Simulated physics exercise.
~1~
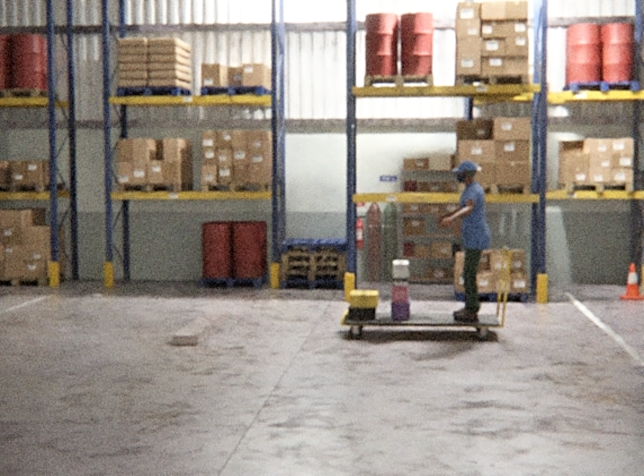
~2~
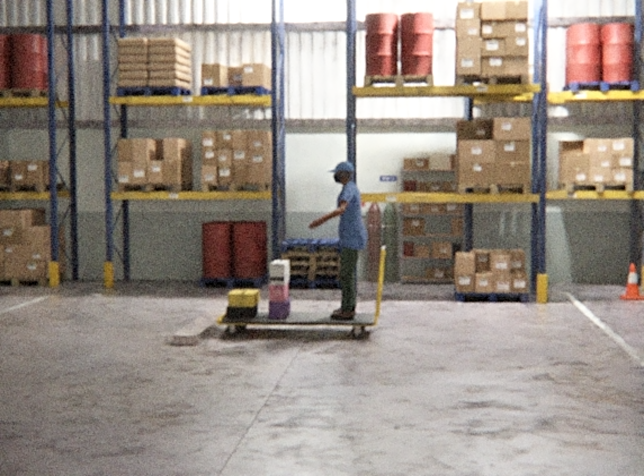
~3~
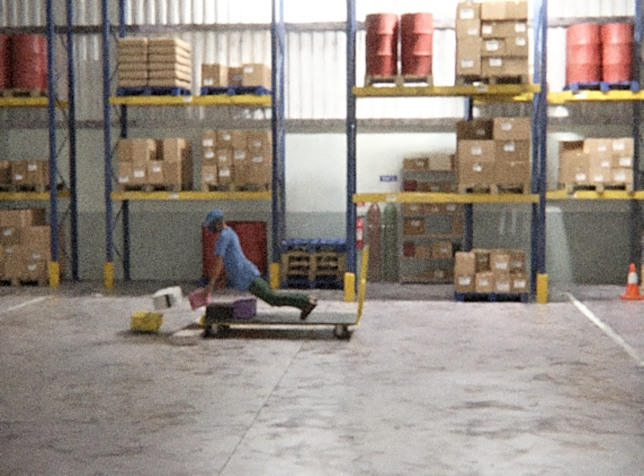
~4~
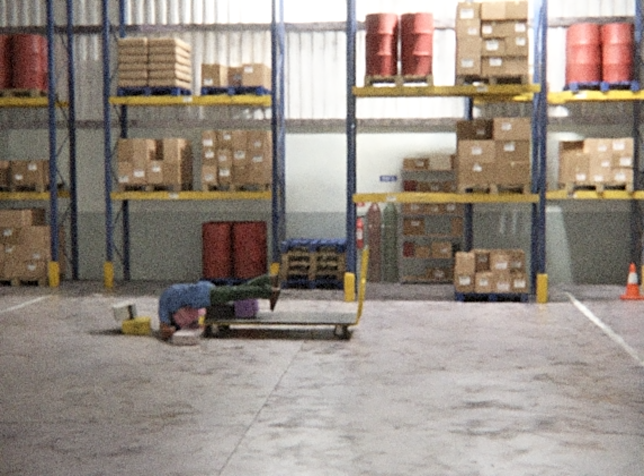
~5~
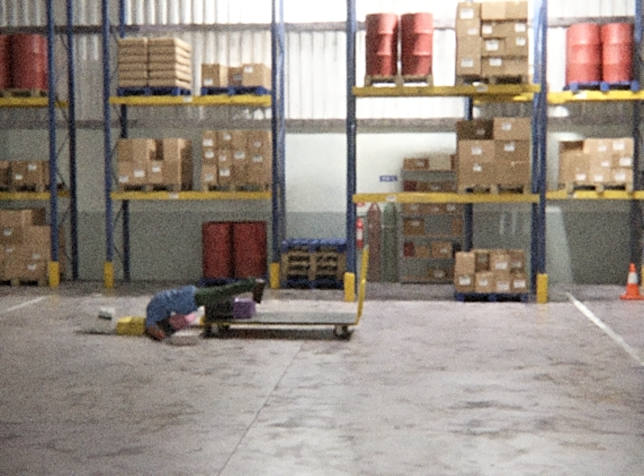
A person in a blue shirt and cap rode a flat trolley left across a warehouse until it stopped abruptly at a low block, pitching them and several parcels forward, and they ended face down over the front edge, a purple box still aboard.
